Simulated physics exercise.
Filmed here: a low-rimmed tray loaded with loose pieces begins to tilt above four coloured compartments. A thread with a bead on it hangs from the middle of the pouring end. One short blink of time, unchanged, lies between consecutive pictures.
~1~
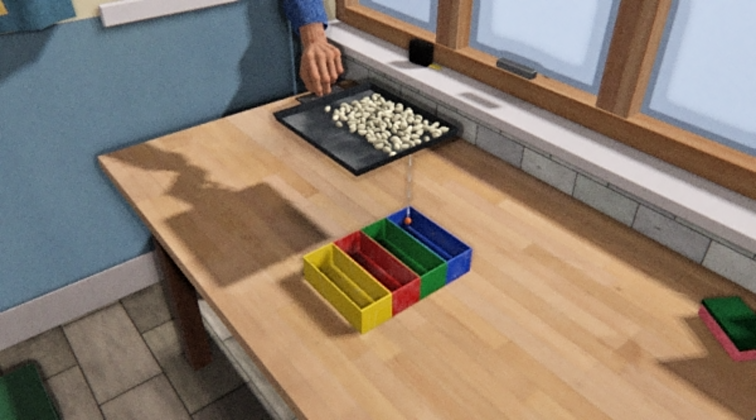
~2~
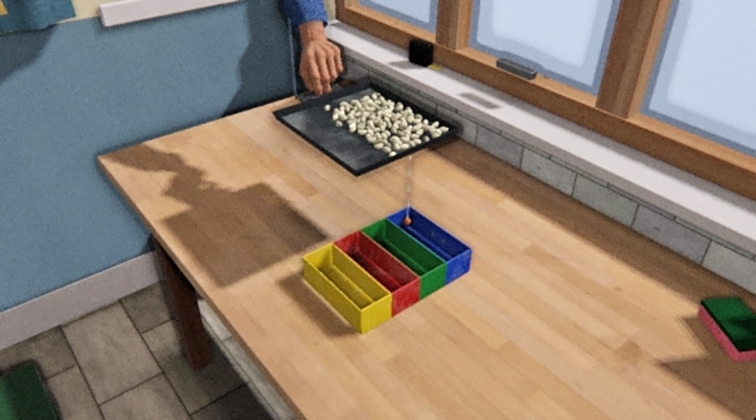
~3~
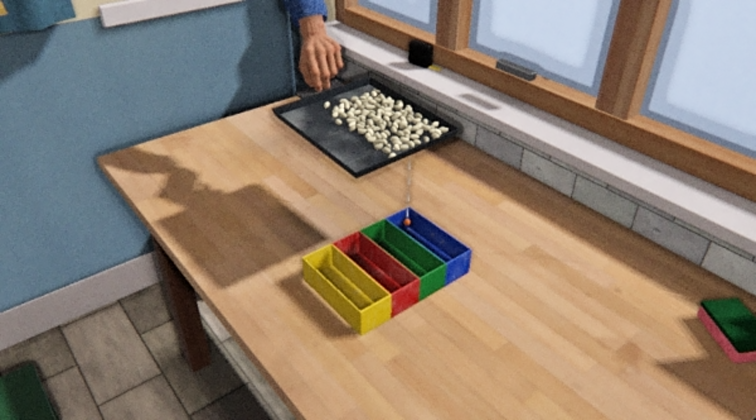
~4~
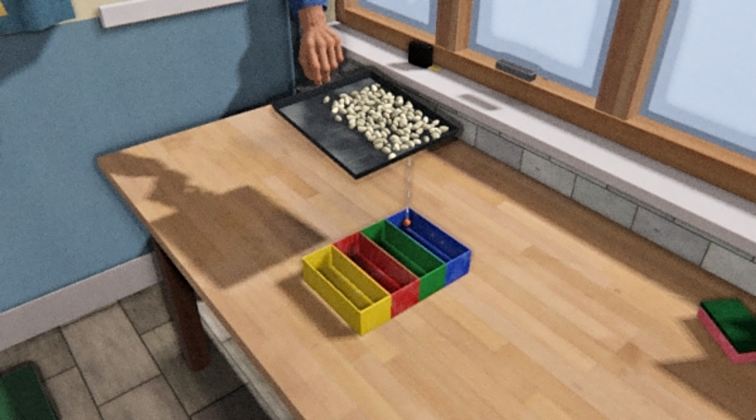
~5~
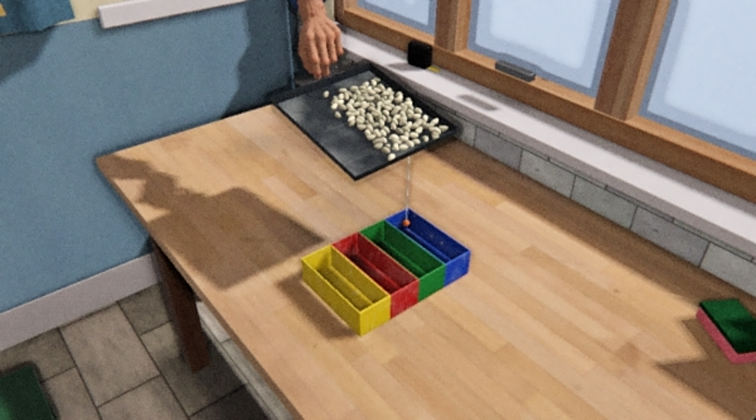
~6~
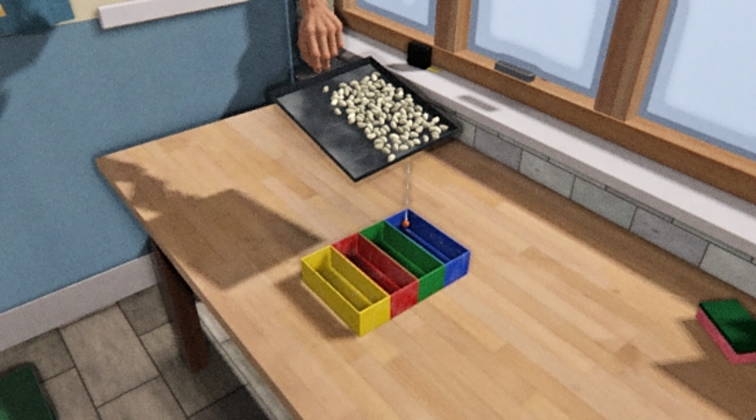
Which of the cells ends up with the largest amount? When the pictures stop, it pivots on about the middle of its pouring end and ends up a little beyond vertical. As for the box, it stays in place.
The red cell ends up with the largest amount.
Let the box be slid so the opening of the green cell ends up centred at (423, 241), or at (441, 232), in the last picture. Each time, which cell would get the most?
The yellow one, and then the yellow cell.
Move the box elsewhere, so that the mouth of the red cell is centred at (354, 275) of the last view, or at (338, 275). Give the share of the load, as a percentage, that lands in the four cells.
Around 90 percent the first time, around 80 percent the second.
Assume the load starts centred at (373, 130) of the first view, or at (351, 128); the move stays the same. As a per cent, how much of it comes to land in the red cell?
It comes to about 50 per cent the first time and about 50 per cent the second.
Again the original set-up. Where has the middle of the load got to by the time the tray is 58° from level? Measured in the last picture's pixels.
Look around (394, 140) in the last picture.
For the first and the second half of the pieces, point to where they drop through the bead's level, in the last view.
Around (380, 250) first; around (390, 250) second.
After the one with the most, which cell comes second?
That would be green.
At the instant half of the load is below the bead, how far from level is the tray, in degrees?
At roughly 95°.
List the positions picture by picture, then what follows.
The first picture shows corners of the pouring end near (357, 168) and (456, 128), level; middle of the load near (387, 120), white beans; bead on its thread near (408, 221); yellow cell near (377, 312); red cell near (406, 295); green cell near (433, 279); blue cell near (459, 265).
The second picture shows corners of the pouring end near (356, 169) and (456, 128), level; middle of the load near (386, 120).
The third picture shows corners of the pouring end near (356, 170) and (456, 128), tipped barely, lowest at the left corner; middle of the load near (386, 118).
The fourth picture shows corners of the pouring end near (356, 172) and (456, 128), tipped a little, lowest at the left corner; middle of the load near (386, 115).
The fifth picture shows corners of the pouring end near (356, 174) and (455, 128), tipped a little, lowest at the left corner; middle of the load near (386, 112).
The sixth picture shows corners of the pouring end near (356, 176) and (456, 128), tipped a little, lowest at the left corner; middle of the load near (386, 109); yellow cell near (375, 314); red cell near (404, 298); green cell near (431, 282); blue cell near (457, 267).
Shortly afterwards, tray tipped steeply; all but a few on the tray; only a few in the yellow cell; only a few in the blue cell; only a few falling or outside the box.
Next, tray tipped right over; near a third on the tray; near a quarter in the red cell; a little in the green cell; only a few in the yellow cell; only a few in the blue cell; near a third falling or outside the box.
Some moments later, tray tipped past a quarter turn; near half in the red cell; near a quarter in the green cell; a little in the blue cell; a little in the yellow cell; a little falling or outside the box.
In the end, tray tipped past a quarter turn; near half in the red cell; near a quarter in the green cell; a little in the blue cell; a little in the yellow cell; a little outside the box.
